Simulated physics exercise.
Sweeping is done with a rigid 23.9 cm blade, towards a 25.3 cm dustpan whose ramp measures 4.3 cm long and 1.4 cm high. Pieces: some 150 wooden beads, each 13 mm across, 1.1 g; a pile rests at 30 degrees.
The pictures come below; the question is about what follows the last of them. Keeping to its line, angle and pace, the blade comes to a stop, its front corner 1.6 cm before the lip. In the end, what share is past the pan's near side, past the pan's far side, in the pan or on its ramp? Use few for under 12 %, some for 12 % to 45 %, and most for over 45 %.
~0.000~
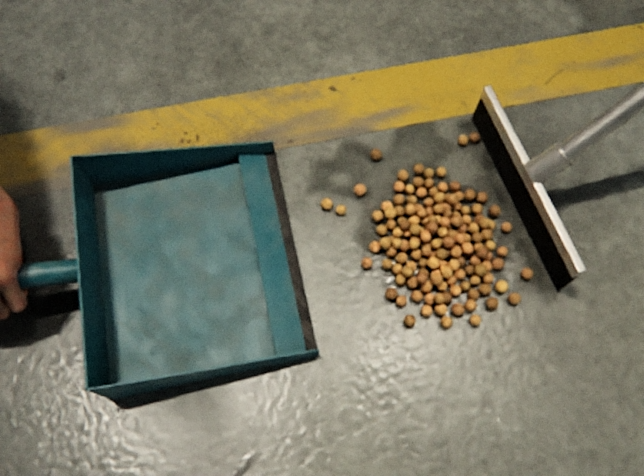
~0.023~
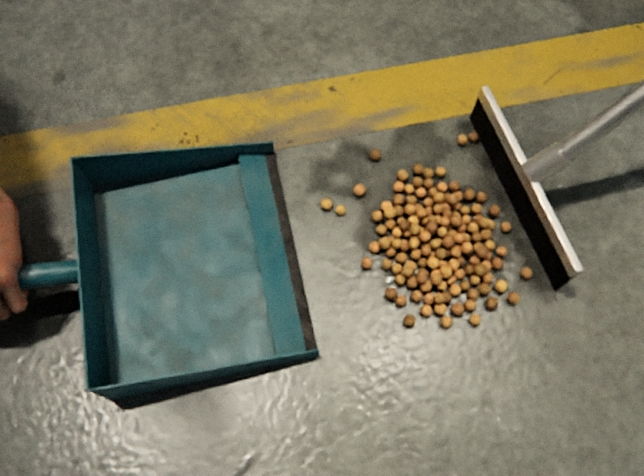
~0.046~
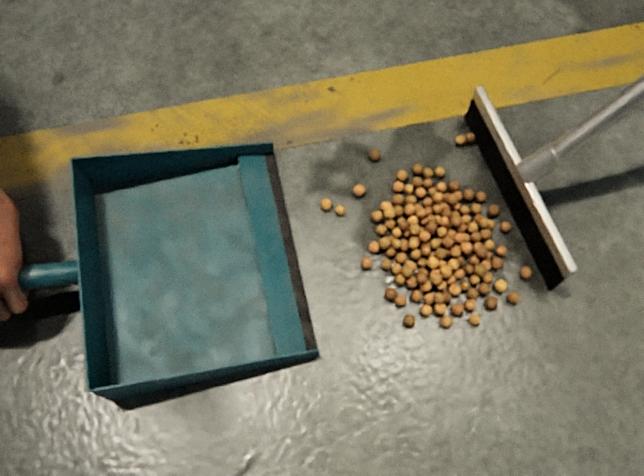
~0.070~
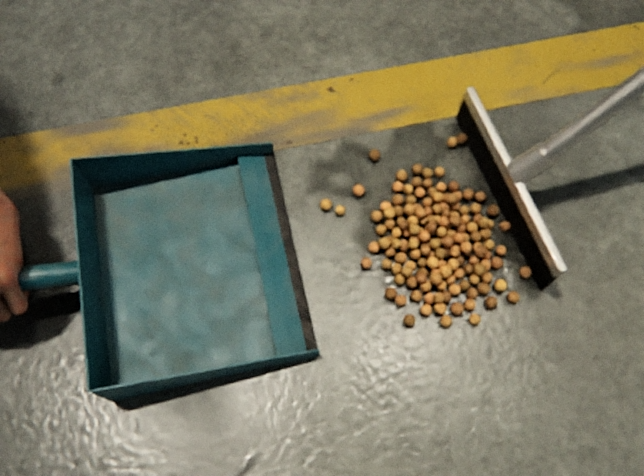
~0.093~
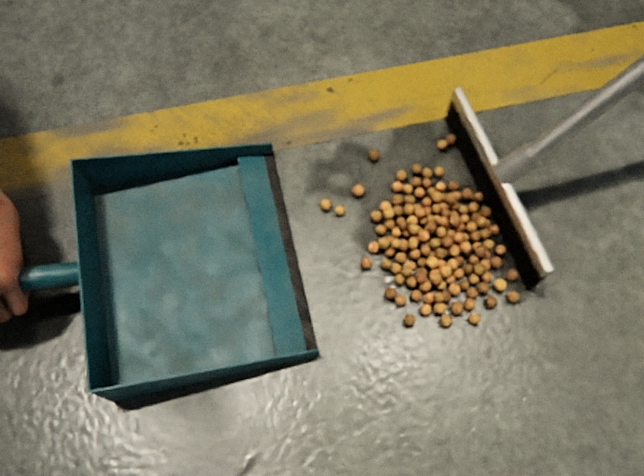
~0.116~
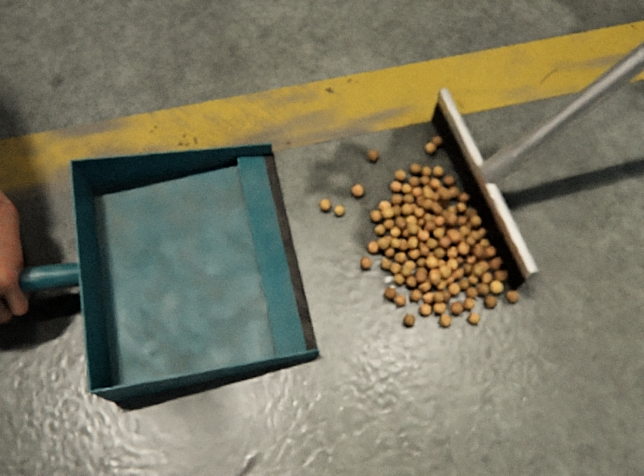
Past the pan's near side: Some, past the pan's far side: Few, in the pan or on its ramp: Some.
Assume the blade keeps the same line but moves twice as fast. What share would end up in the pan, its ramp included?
I'd put it at close to 50 per cent.
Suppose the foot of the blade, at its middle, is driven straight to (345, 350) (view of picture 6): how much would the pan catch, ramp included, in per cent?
Some 35 per cent.
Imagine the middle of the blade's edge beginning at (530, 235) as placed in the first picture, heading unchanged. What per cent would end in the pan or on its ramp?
50 %.
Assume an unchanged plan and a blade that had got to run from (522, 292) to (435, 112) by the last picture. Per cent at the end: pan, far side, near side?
Split: Pan = 50, far = 0, near = 15.
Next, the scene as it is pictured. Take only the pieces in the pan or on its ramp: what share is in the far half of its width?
Something like 50 in a hundred.
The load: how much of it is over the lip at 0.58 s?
Roughly 45 % by then.
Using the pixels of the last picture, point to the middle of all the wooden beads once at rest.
When it all comes to rest, the middle is near (299, 275).
After 0.26 s, middle of the blade 12 cm from the lip; 0 % over the lip, far side 0 %, near side 10 %.
Then, at 0.35 s, middle of the blade 5 cm from the lip; 10 % over the lip, far side 0 %, near side 15 %.
After 0.58 s, middle of the blade 3 cm from the lip; 45 % over the lip, far side 0 %, near side 20 %.
In the end, at 1.3 s, near side 20 %, far side 0 %, pan 40 %, in front of the lip or behind the blade 40 %.
